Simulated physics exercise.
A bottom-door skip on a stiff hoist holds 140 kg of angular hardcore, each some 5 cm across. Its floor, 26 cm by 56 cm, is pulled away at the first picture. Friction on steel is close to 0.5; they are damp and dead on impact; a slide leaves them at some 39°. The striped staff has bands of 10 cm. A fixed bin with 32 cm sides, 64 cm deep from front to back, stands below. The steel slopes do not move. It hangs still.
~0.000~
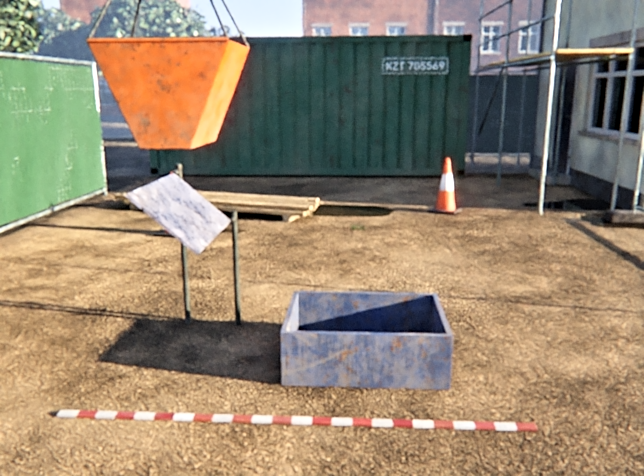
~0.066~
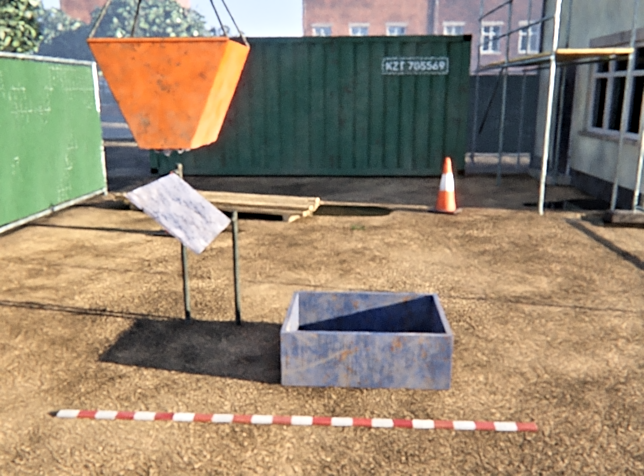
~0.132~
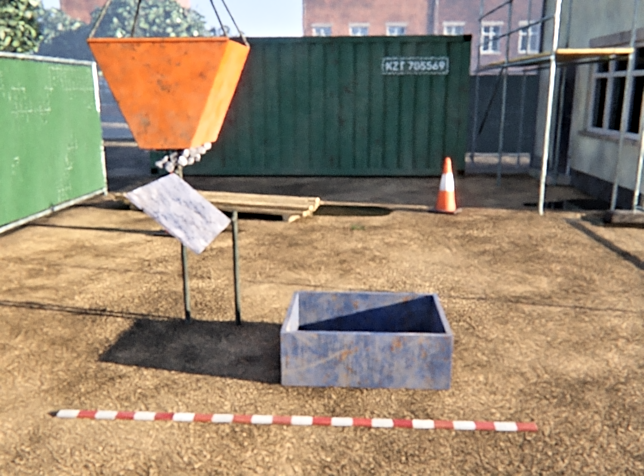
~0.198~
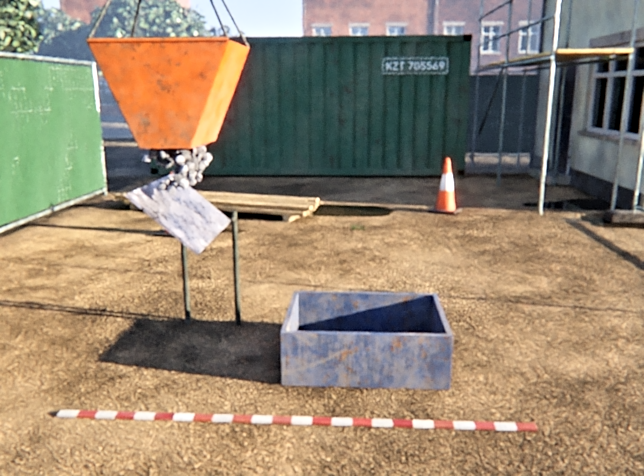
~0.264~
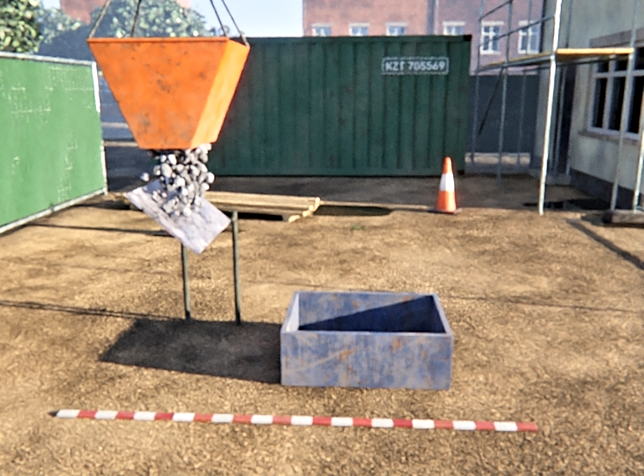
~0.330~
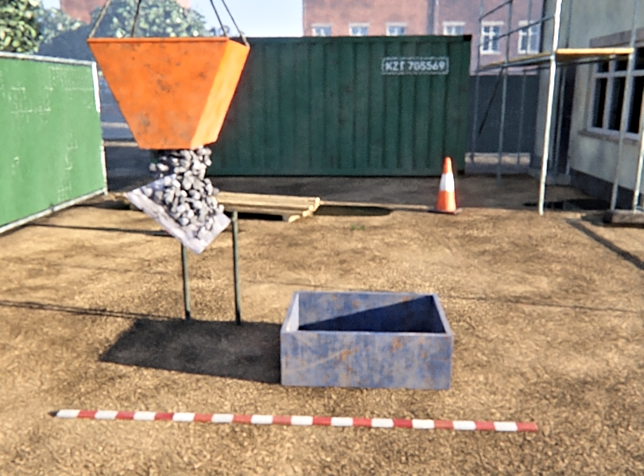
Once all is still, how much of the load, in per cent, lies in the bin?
Close to 4 in a hundred.
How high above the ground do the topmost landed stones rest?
Some 30 cm high.
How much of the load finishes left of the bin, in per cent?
About 80 per cent.
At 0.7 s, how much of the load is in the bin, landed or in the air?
Some 0 per cent.
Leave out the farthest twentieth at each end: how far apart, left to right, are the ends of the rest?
Roughly 70 cm.
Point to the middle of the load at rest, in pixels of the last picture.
Around (272, 347).
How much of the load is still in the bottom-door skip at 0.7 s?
About 25 per cent.
After 0.7 s, 24 % in the bottom-door skip, 34 % on the steel, 41 % falling or lying left of the bin, 0 % falling or lying in the bin; the stones farthest right are at (302, 323).
After 1.1 s, 0 % in the bottom-door skip, 16 % on the steel, 75 % falling or lying left of the bin, 2 % falling or lying in the bin, 7 % falling or lying beside or right of the bin; the stones farthest right are at (359, 348).
After 1.7 s, 0 % in the bottom-door skip, 79 % falling or lying left of the bin, 4 % falling or lying in the bin, 16 % falling or lying beside or right of the bin; the stones farthest right are at (408, 348).
After 2.6 s, 0 % in the bottom-door skip, 79 % falling or lying left of the bin, 4 % falling or lying in the bin, 17 % falling or lying beside or right of the bin; the stones farthest right are at (422, 349).
After 4.5 s, 0 % in the bottom-door skip, 79 % left of the bin, 4 % in the bin, 17 % beside or right of the bin; the stones farthest right are at (422, 349).
